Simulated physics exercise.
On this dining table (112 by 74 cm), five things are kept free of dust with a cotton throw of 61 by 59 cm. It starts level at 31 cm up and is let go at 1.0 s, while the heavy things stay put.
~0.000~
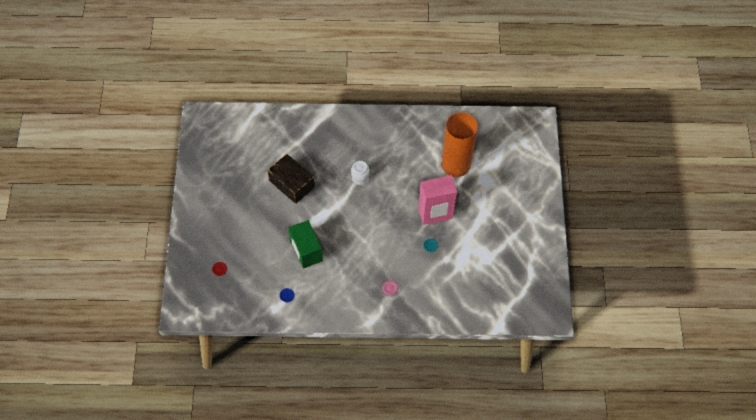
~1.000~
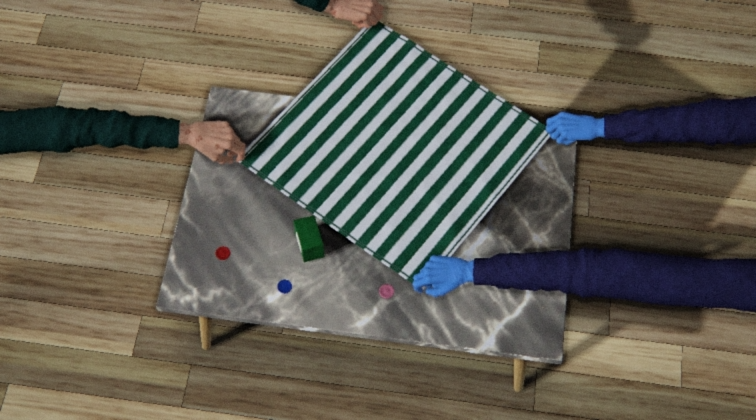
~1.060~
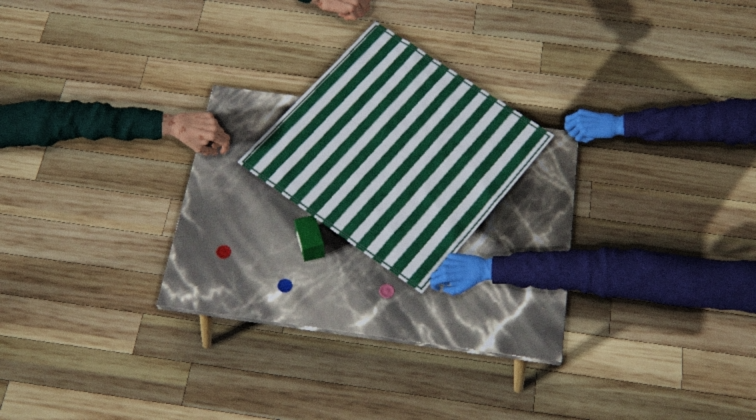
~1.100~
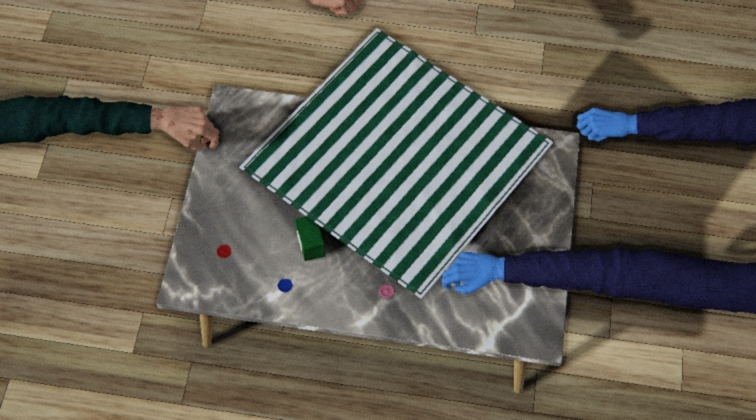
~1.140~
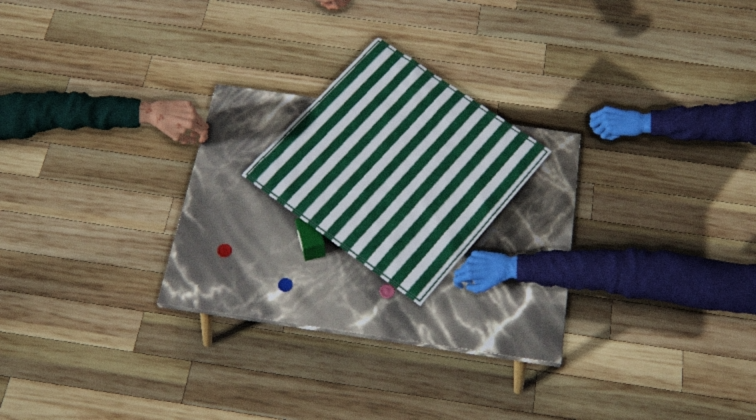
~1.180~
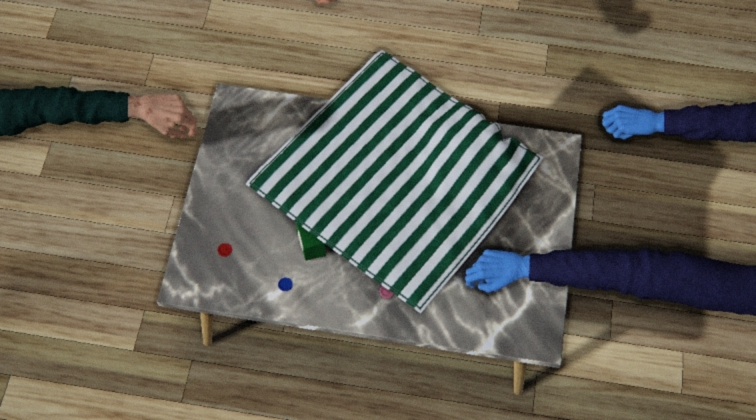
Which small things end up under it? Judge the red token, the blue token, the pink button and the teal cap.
In order: The red token still shows; the blue token still shows; the pink button vanishes under it; the teal cap vanishes under it.
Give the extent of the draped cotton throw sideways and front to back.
Width around 62 cm, depth around 70 cm.
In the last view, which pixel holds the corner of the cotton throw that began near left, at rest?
Look around (275, 206) in the last picture - that's where it comes to rest.
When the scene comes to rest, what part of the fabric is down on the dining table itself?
Some 25 per cent of it.
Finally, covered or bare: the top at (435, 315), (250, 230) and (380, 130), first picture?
In that order: Bare, free, under it.
At 1.4 s, 20 % of it is down, spanning 64 by 70 cm, above teal cap, pink button.
At 1.5 s, 25 % of it is down, spanning 67 by 69 cm, above teal cap, pink button.
At 1.7 s, 25 % of it is down, spanning 61 by 70 cm, above teal cap, pink button.
At 1.9 s, 25 % of it is down, spanning 66 by 69 cm, above teal cap, pink button.
At 2.7 s, 25 % of it is down, spanning 63 by 69 cm, above teal cap, pink button.
